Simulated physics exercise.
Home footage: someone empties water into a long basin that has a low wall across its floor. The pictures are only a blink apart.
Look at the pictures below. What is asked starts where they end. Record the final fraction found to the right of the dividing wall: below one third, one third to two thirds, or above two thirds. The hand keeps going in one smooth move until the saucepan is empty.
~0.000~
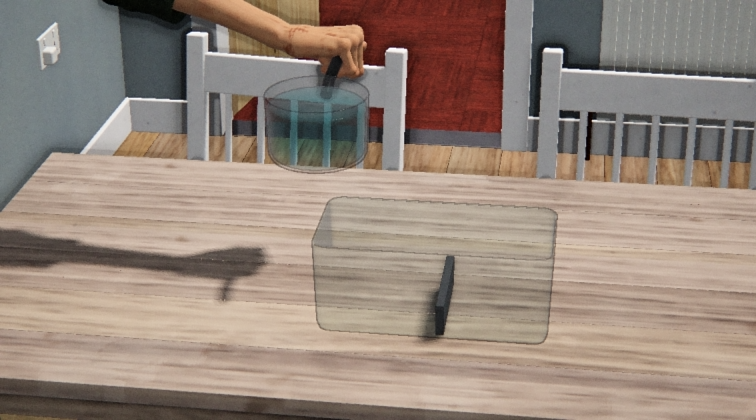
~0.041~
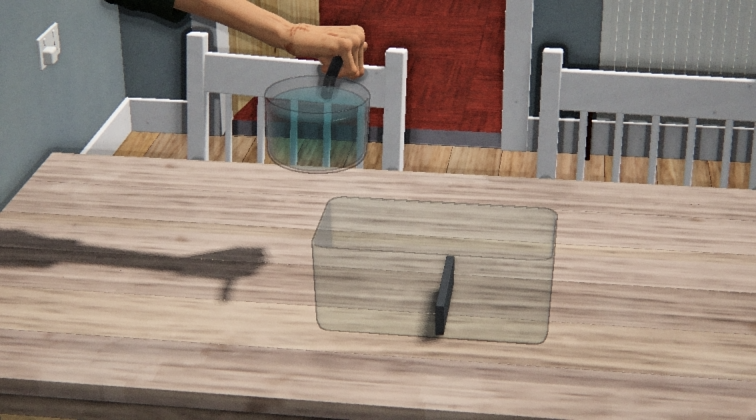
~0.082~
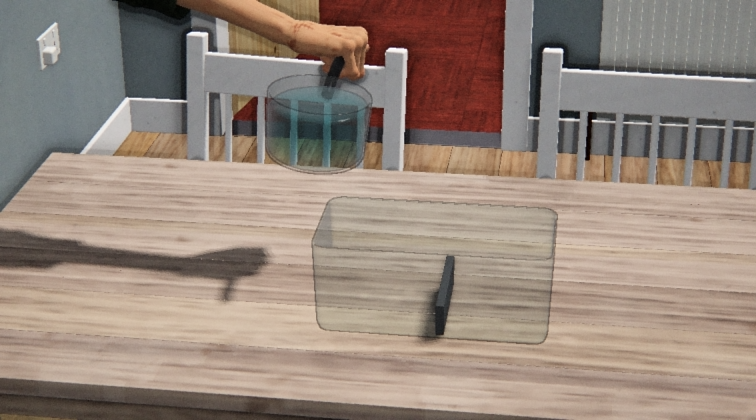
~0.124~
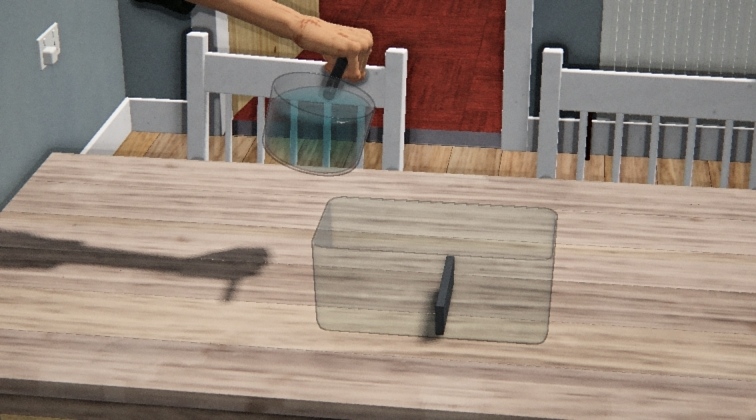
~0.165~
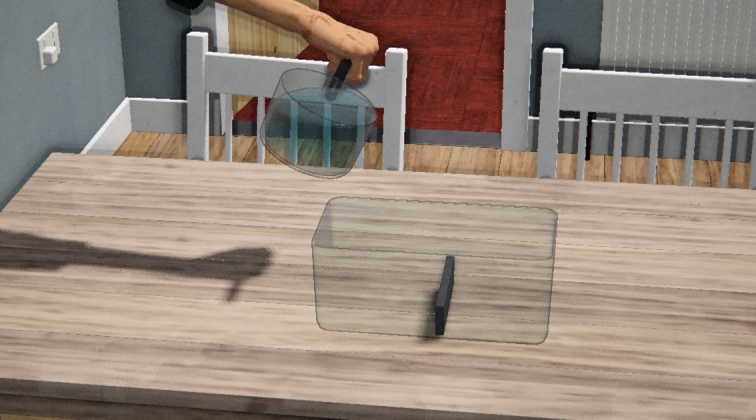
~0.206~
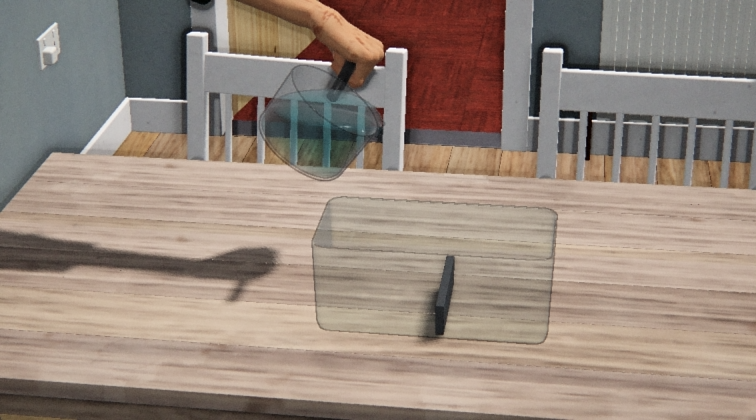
Final fraction right of the wall: Below one third.
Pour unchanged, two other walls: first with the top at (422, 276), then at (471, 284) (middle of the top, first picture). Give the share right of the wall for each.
Roughly 35 per cent, and 15 per cent.
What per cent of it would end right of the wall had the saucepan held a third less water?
It comes to near 10 per cent.
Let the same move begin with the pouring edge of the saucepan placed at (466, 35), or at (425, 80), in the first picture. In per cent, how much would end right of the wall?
About 60 per cent, then about 80 per cent.
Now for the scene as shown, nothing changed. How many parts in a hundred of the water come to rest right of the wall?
About 10 percent.
By 0.45 s the tilt is 100° and 34 per cent is still to pour, 25 is left of the wall and 0 right of it.
By 0.63 s the tilt is 105° and 8 per cent is still to pour, 80 is left of the wall and 2 right of it.
By 0.82 s the tilt is 105° and 1 per cent is still to pour, 84 is left of the wall and 7 right of it.
By 1.02 s the tilt is 105° and 0 per cent is still to pour, 86 is left of the wall and 9 right of it.
At rest 85 per cent lies left of the wall, 10 right of it and 5 outside.
